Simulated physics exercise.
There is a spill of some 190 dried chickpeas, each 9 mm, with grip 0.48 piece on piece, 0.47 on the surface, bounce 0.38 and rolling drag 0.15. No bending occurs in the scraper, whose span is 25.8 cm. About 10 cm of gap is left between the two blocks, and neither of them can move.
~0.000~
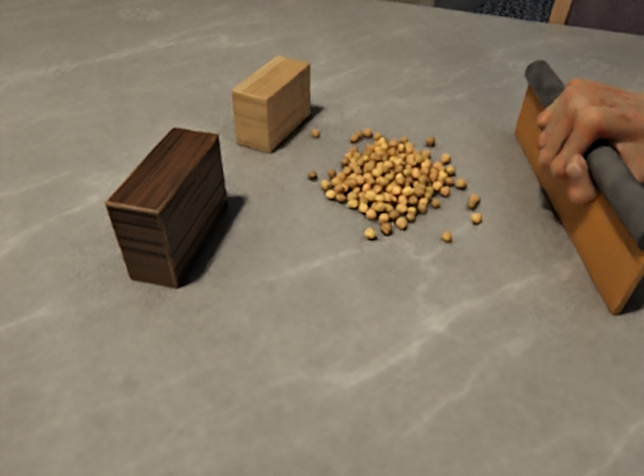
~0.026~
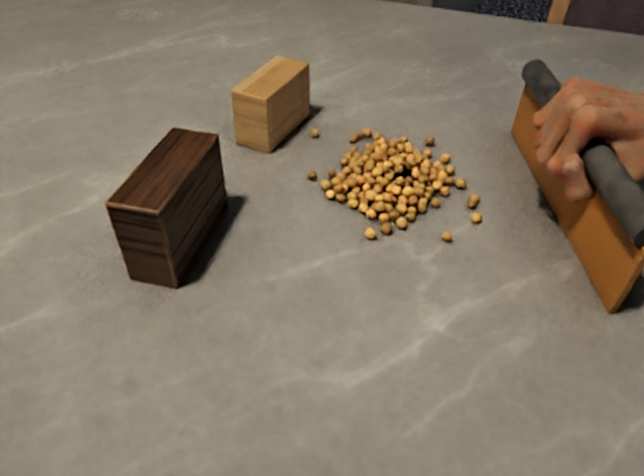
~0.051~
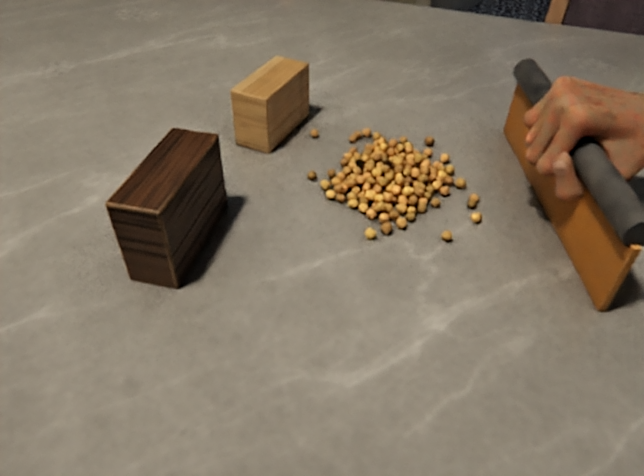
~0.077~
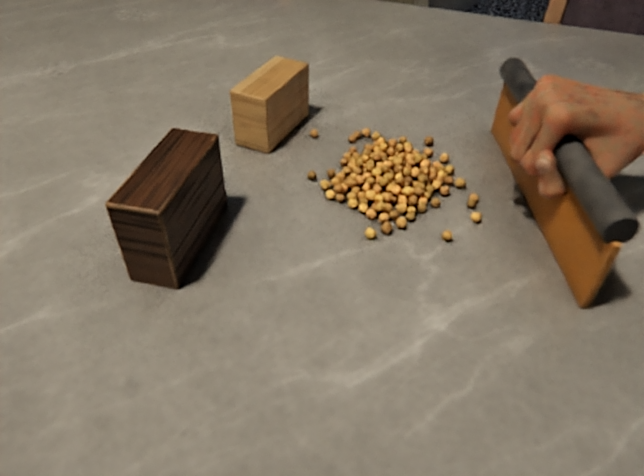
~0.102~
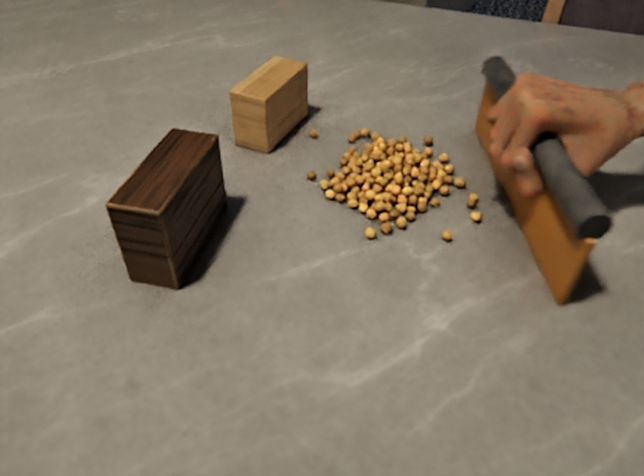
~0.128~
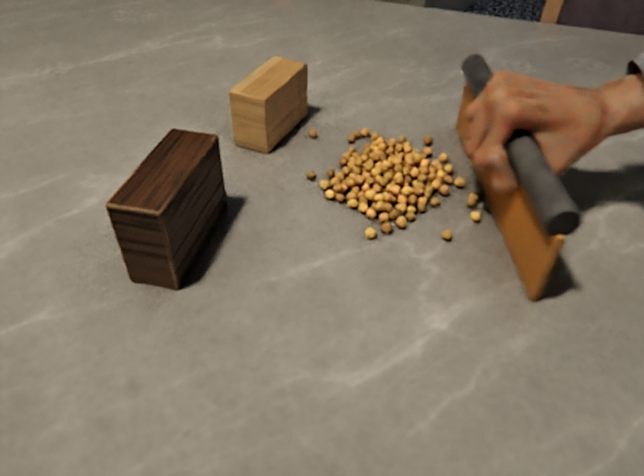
On a grey tabletop, a hand slides an upright scraper left to the chickpeas' edge.
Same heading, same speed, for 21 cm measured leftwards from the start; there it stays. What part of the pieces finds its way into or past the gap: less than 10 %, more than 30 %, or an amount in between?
An amount in between.
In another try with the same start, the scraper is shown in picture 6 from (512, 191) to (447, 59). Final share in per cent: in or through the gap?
In or through the gap: 0%.
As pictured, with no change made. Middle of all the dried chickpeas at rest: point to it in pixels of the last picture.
About (270, 175).
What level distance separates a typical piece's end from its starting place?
I'd put it at close to 12 cm.
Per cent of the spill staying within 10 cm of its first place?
Roughly 20 per cent.
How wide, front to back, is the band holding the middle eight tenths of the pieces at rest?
About 16 cm.
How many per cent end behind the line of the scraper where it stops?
Estimate: Close to 0 %.
After 0.28 s, scraper 18 cm from its start, spill 13 cm wide; held up before the blocks 100 %.
Then, at 0.44 s, scraper 21 cm from its start, spill 18 cm wide; in or through the gap 15 %, held up before the blocks 85 %.
Then, at 0.57 s, scraper 21 cm from its start, spill 19 cm wide; in or through the gap 20 %, held up before the blocks 80 %.
In the end, at 1.0 s, in or through the gap 20 %, round the near block 0 %, round the far block 0 %, held up before the blocks 80 %.
